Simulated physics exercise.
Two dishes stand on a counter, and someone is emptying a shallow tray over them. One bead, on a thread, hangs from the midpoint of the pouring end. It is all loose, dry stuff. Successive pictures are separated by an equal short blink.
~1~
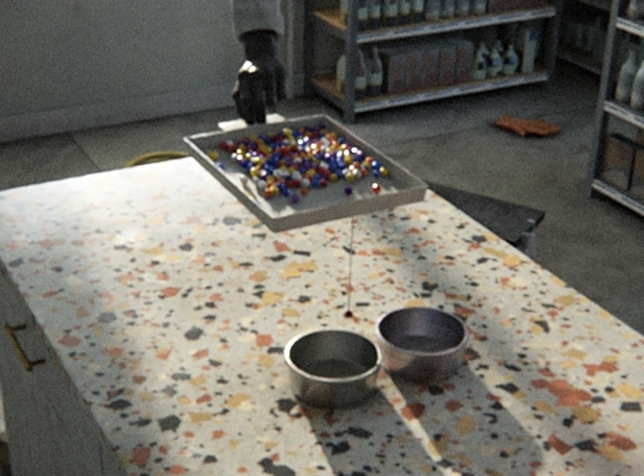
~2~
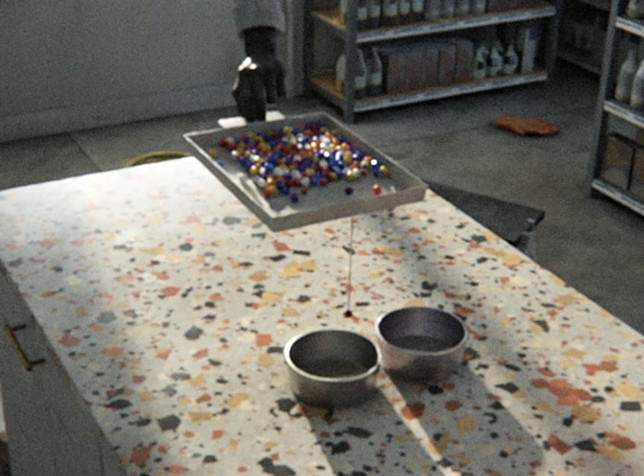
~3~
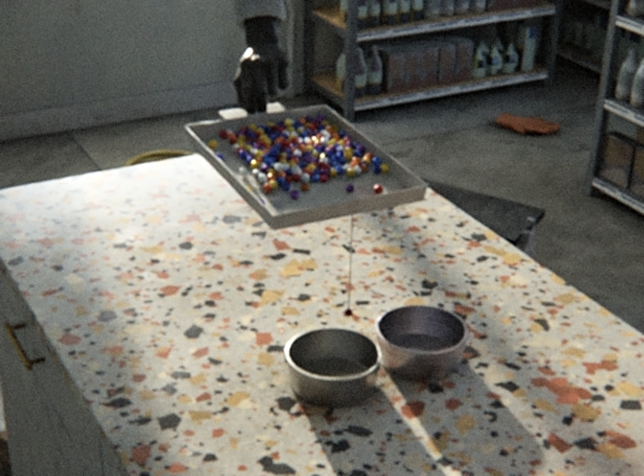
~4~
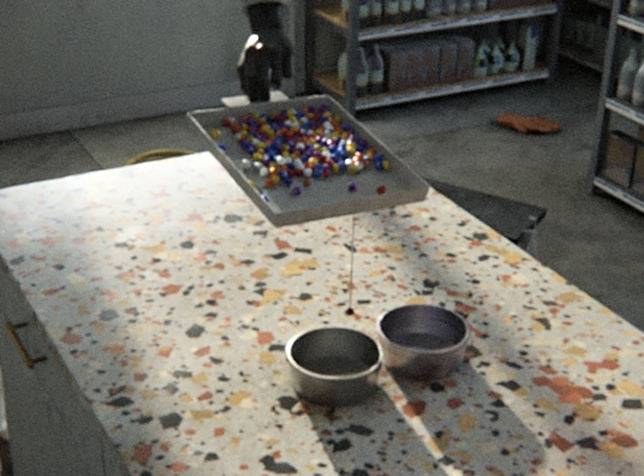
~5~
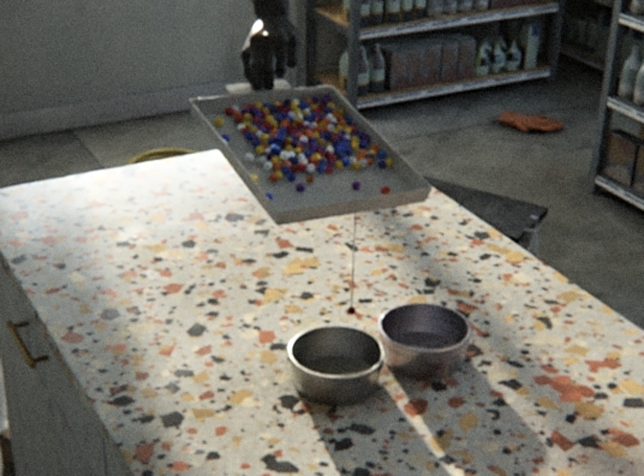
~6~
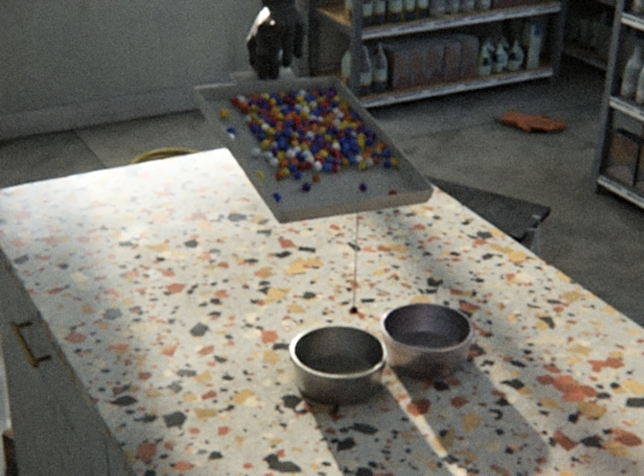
In this clip, a dark-gloved hand raises the far end of a shallow tray of multicoloured beads above a speckled counter with two metal dishes, and the tray gradually tilts toward the viewer as the beads shift slightly.
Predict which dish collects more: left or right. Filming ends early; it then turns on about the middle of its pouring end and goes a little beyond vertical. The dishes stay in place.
Right.
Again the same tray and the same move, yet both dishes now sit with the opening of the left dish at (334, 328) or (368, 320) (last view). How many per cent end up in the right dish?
50 % and 30 %.
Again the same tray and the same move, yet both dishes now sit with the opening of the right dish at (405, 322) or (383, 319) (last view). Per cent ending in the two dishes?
Roughly 60% on the first try and 30% on the second.
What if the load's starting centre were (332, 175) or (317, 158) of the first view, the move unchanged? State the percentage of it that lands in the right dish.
You'd see roughly 80 per cent first and roughly 80 per cent second.
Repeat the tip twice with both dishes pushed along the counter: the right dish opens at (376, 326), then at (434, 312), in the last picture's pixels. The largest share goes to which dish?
Case one: The dish at right. Case two: The dish at right.
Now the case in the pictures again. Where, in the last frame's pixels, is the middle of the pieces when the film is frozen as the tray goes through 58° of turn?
Roughly at (383, 180).
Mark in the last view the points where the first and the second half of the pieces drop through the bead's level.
(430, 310) for the early half, (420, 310) for the late half.
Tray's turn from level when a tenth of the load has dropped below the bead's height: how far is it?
Around 80°, give or take.
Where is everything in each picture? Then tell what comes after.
Corners of the pouring end (274, 216) and (425, 185), level; middle of the load (303, 159), round plastic beads; left dish (357, 390); right dish (446, 364); bead on its thread (349, 314), in the first picture.
Corners of the pouring end (274, 216) and (424, 185), level; middle of the load (303, 157), in the second picture.
Corners of the pouring end (275, 214) and (425, 185), tipped barely, lowest at the right corner; middle of the load (303, 152), in the third picture.
Corners of the pouring end (277, 212) and (427, 186), tipped a little, lowest at the right corner; middle of the load (305, 144), in the fourth picture.
Corners of the pouring end (280, 210) and (429, 187), tipped a little, lowest at the right corner; middle of the load (309, 137), in the fifth picture.
Corners of the pouring end (283, 209) and (432, 188), tipped a little, lowest at the right corner; middle of the load (315, 132), the larger part on the move; left dish (362, 387); right dish (452, 360), in the sixth picture.
Just after the last frame, tray tipped steeply; almost all on the tray; just a few in the right dish; just a few outside both; about a tenth in the air.
A moment on, tray tipped right over; roughly half on the tray; just a few in the left dish; roughly a quarter in the right dish; about a tenth outside both; roughly a quarter in the air.
Further on, tray tipped past a quarter turn; about a tenth in the left dish; the larger part in the right dish; roughly a quarter outside both.
When it is over, tray tipped past a quarter turn; about a tenth in the left dish; the larger part in the right dish; roughly a quarter outside both.
